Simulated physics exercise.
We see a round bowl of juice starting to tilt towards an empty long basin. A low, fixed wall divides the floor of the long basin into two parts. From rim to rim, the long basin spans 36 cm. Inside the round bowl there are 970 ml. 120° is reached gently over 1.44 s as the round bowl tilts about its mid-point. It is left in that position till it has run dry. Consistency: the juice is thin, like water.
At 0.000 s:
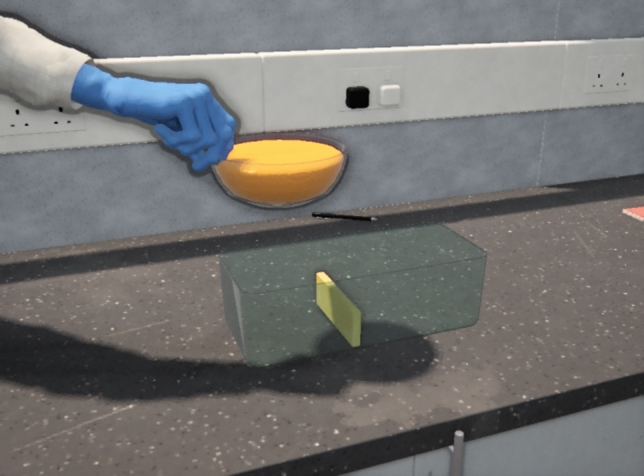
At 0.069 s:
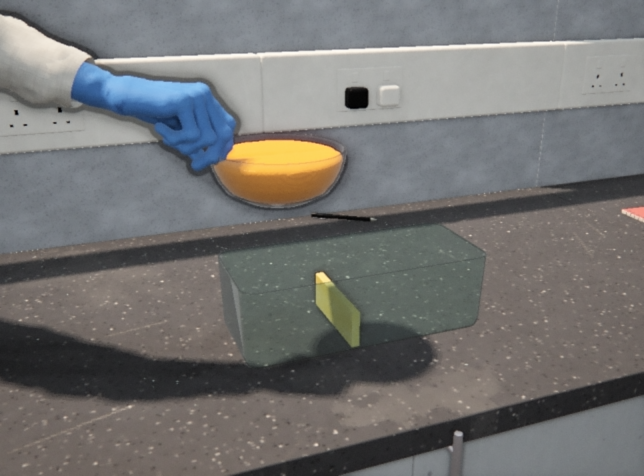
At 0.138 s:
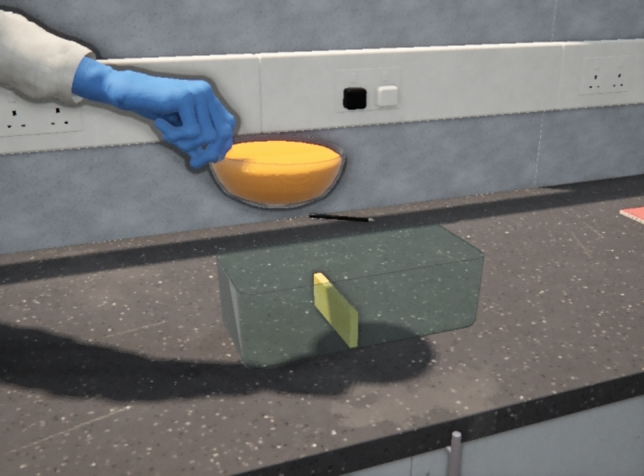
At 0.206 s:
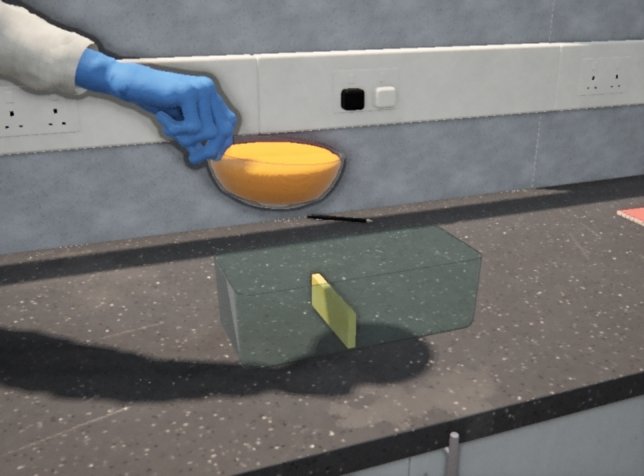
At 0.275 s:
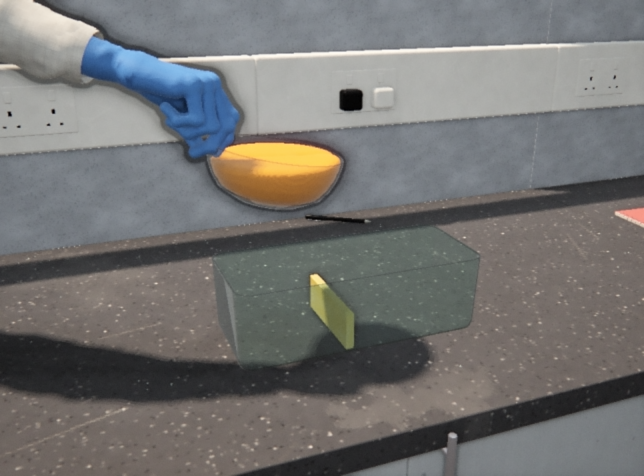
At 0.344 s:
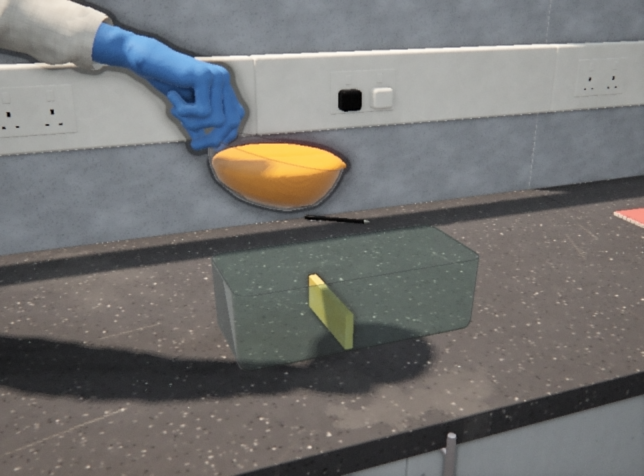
A blue-gloved hand held a round bowl of orange juice above a long, see-through basin with a small yellowish wall inside, then slowly tilted the bowl slightly to the right over the dark speckled counter.
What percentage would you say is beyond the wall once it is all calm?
I would put it at about 88 per cent.
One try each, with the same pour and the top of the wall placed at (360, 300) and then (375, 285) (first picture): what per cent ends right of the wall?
First 65, then 60 per cent.
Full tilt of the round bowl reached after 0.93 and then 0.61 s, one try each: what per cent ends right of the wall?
I'd say 80 percent on the first go, 75 percent on the next.
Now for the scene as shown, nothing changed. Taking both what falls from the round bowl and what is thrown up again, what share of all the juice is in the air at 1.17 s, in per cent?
0 per cent or so.
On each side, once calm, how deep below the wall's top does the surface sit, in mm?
The left side gives some 48 mm, the right side some 24 mm.
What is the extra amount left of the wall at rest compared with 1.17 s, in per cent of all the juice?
About 1 percent, give or take.
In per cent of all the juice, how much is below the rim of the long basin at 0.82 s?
About 52%.
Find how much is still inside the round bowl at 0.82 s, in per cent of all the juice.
Roughly 20 percent.
Then, 0.82 s in, the tilt is 73° and 20 per cent is still to pour, 0 is left of the wall and 53 right of it.
Then, 1.17 s in, the tilt is 110° and 0 per cent is still to pour, 11 is left of the wall and 88 right of it.
Then, 1.54 s in, the tilt is 120° and 0 per cent is still to pour, 12 is left of the wall and 88 right of it.
Then, 1.94 s in, the tilt is 120° and 0 per cent is still to pour, 12 is left of the wall and 88 right of it.
Finally, 12 per cent lies left of the wall, 88 right of it and 1 outside.
